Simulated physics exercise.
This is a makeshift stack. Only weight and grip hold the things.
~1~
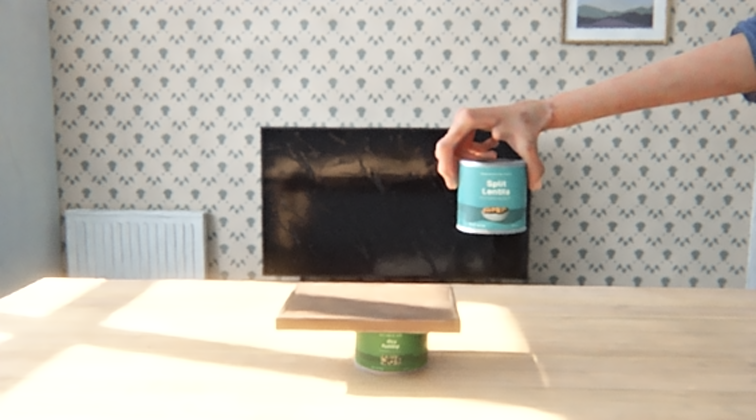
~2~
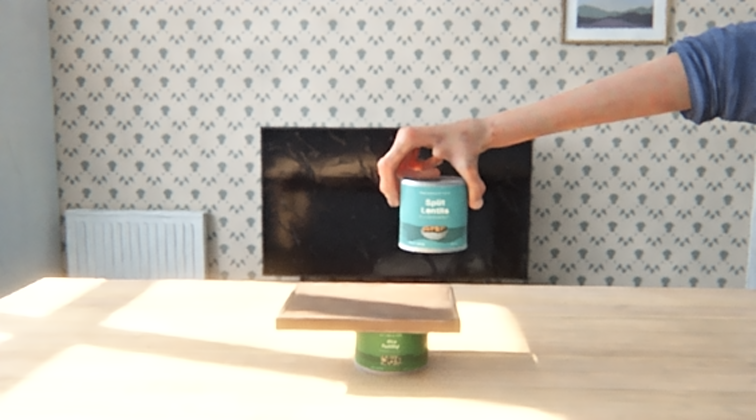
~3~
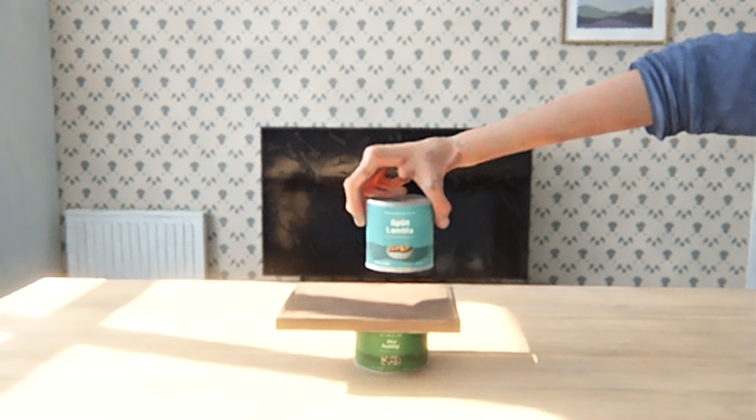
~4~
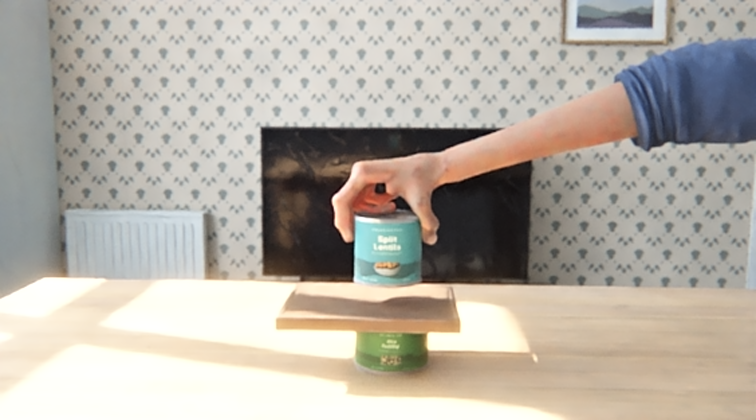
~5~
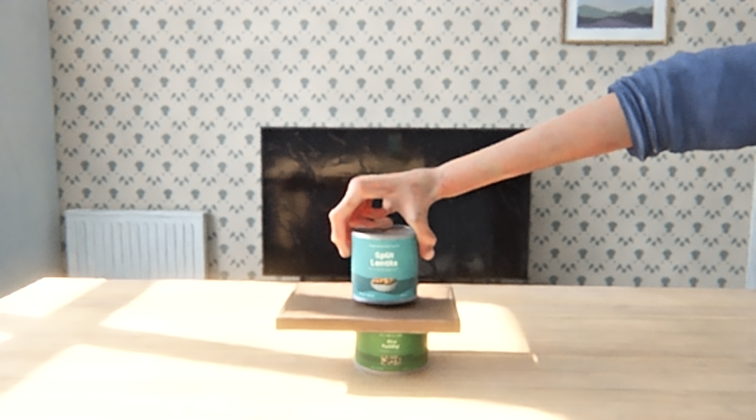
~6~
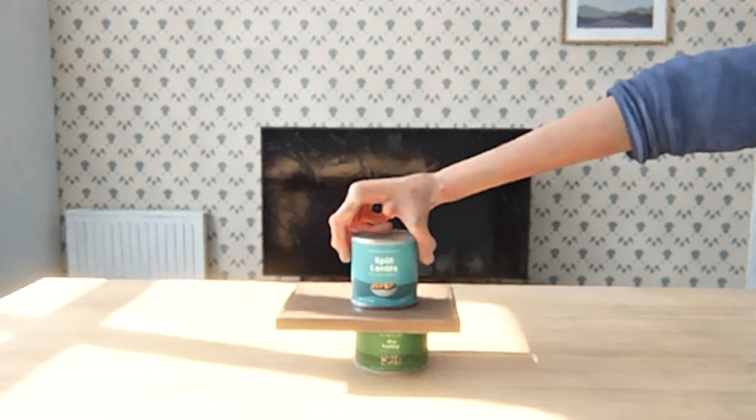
To begin with, a hand holds a turquoise tin of split lentils in the air, above and to the right of a board resting on a green tub. The hand carries the tin left and lowers it onto the board, with the fingers still gripping it.
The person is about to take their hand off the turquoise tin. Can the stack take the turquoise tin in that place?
As it turns out, it stays up.
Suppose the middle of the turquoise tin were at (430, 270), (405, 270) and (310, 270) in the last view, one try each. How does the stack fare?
In the first case it stays up; in the second case it stays up; in the third case it comes apart.
Then, 0.70 s after the last picture, nothing has stirred.
Then, 1.70 s after the last picture, turquoise tin resting near (385, 269).
At rest, all 3 in place. Seen from the same camera at the end, turquoise tin near (385, 268). The stack keeps its balance.
